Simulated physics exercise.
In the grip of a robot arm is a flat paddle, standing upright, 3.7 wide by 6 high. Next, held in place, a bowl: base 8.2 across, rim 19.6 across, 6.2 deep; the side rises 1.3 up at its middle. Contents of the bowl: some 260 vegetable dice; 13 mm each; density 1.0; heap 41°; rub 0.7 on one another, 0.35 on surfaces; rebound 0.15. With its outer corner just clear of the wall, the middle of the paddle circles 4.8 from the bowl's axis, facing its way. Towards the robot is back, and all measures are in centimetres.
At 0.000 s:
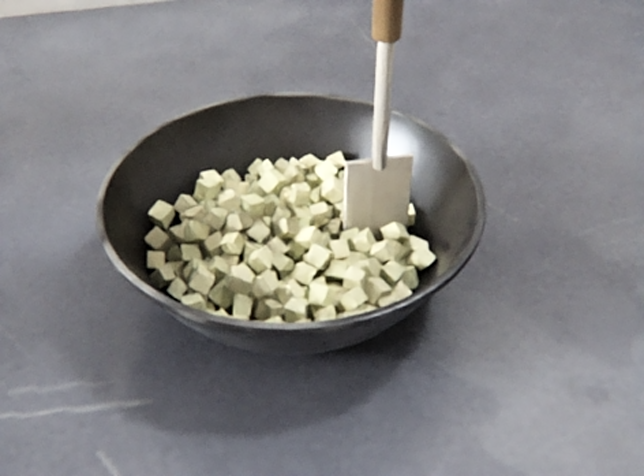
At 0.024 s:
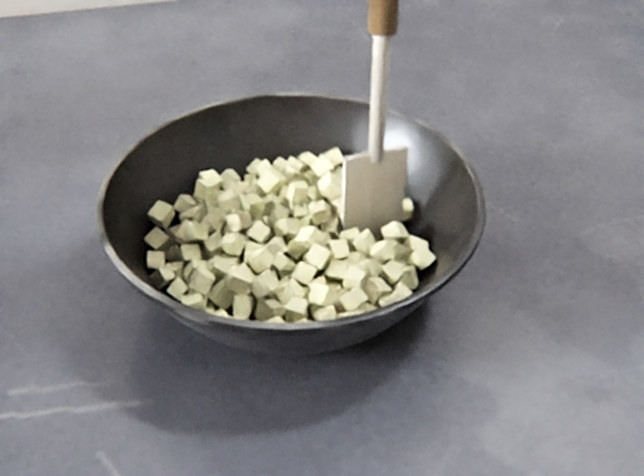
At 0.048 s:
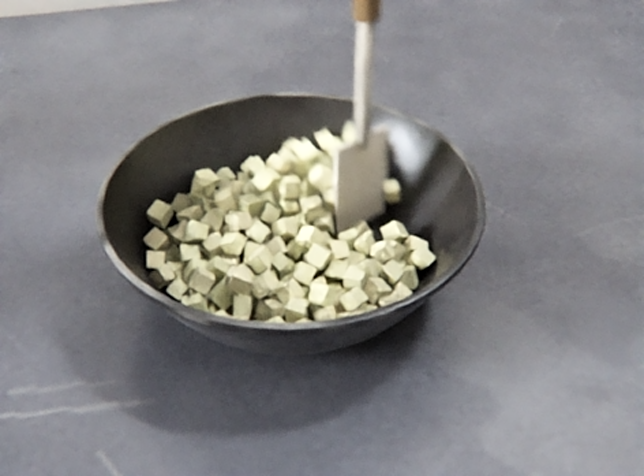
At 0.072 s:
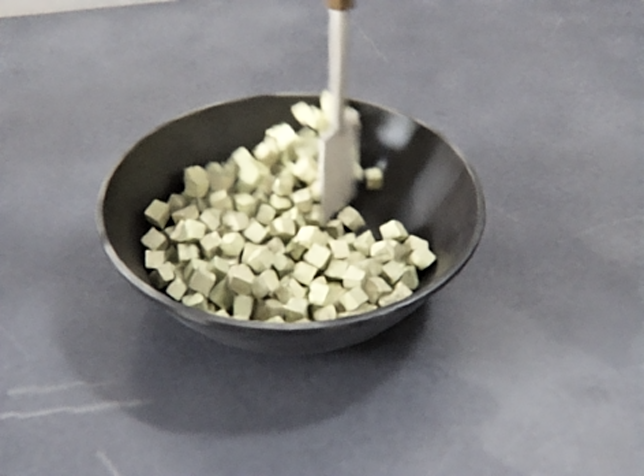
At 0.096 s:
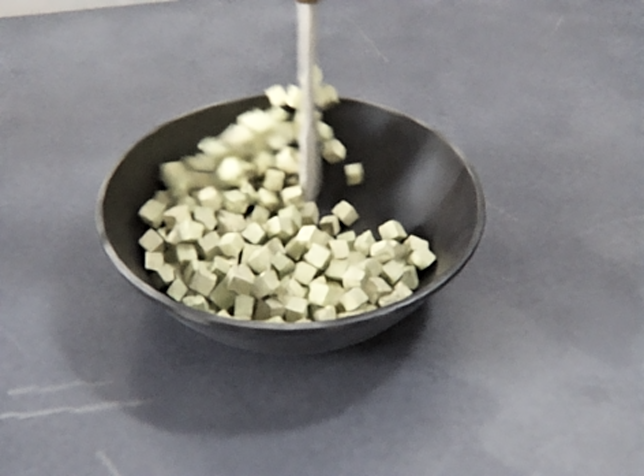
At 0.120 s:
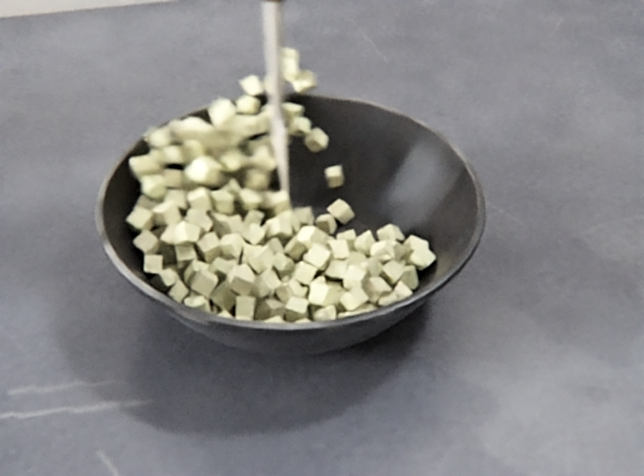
A dark, wide bowl full of pale green cubes sits on a mottled grey surface, seen from above at an angle by a still camera. A flat, light-coloured paddle with a pale shaft and brown handle stands in the cubes at the right. It sweeps leftward along the back, turning edge-on and pushing cubes into a heap at the back left, some tossed above the rim.
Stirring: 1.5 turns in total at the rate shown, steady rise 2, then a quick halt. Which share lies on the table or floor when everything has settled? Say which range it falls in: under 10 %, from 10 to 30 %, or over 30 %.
It falls over 30 %.
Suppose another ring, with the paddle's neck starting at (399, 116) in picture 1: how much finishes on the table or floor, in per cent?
Table or floor share: Near 30 %.
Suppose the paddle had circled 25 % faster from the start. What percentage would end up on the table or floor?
Roughly 50 per cent.
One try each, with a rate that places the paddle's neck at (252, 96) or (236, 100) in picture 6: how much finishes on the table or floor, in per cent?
Around 45 and 50 percent, in that order.
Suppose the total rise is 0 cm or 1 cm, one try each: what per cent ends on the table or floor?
Roughly 50 percent, then roughly 45 percent.
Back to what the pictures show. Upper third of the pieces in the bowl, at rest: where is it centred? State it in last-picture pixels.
Near (218, 249).
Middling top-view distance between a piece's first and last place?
Something like 12 centimetres, give or take.
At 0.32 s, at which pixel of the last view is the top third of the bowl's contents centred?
Around (362, 275).
After 0.32 s, 261° round, highest piece 10 above the table; 207 in the bowl, 23 on the table or floor, 32 in flight or on the tool.
After 0.52 s, 75° round, highest piece 9 above the table; 168 in the bowl, 80 on the table or floor, 14 in flight or on the tool.
After 0.82 s, 180° round, highest piece 7 above the table; 152 in the bowl, 110 on the table or floor.
After 1.52 s, 180° round, highest piece 7 above the table; 152 in the bowl, 110 on the table or floor.
In the end, 152 in the bowl, 110 on the table or floor. That is 42 % on the table or floor.
